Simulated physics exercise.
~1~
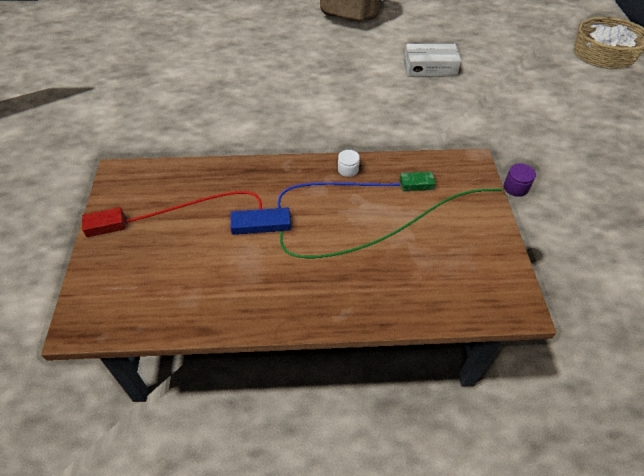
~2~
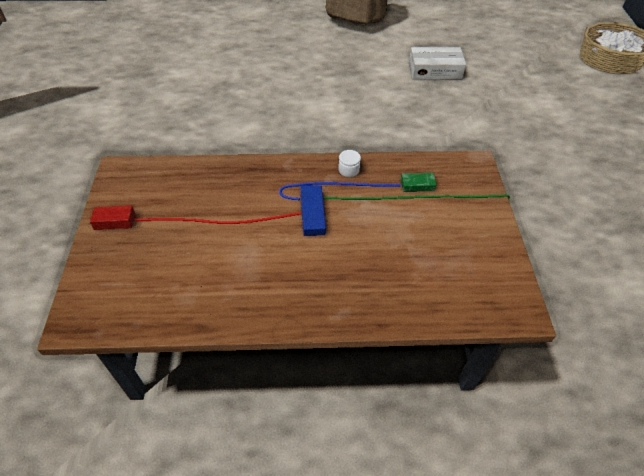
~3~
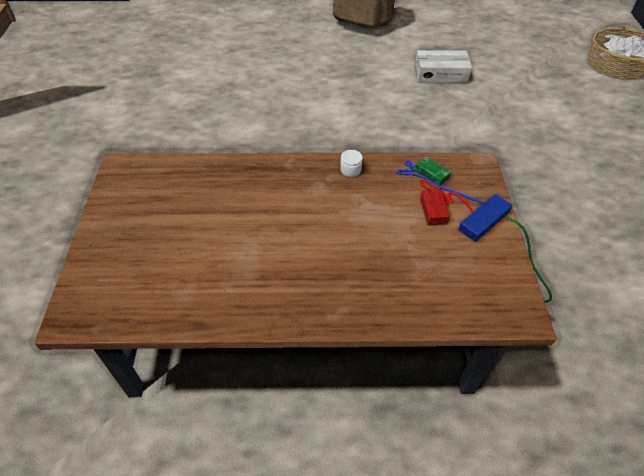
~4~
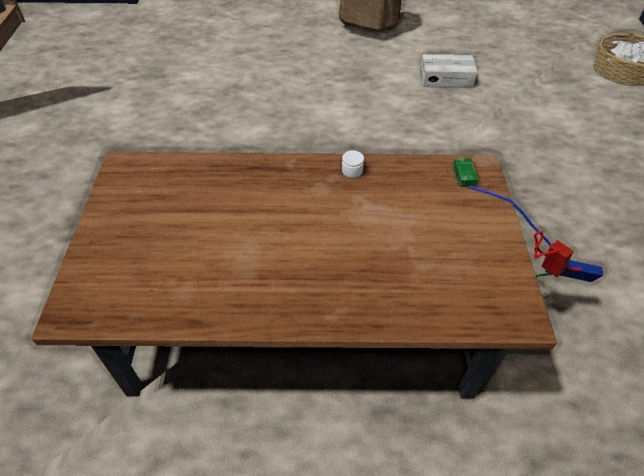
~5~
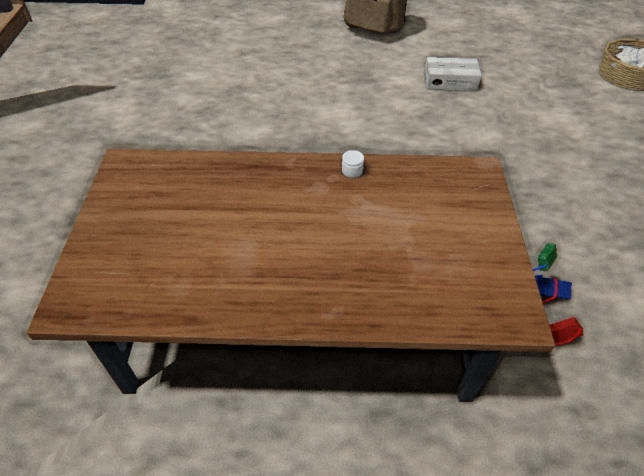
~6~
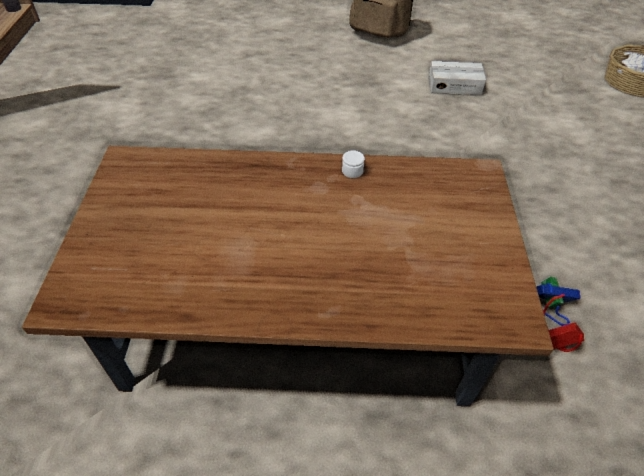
In the video, a purple cylinder cabled to a blue block drops off the right side of a wooden table, and the blue block, a red block and a green block are dragged rightward over the edge, ending in a cluster below while a white tub stays put.
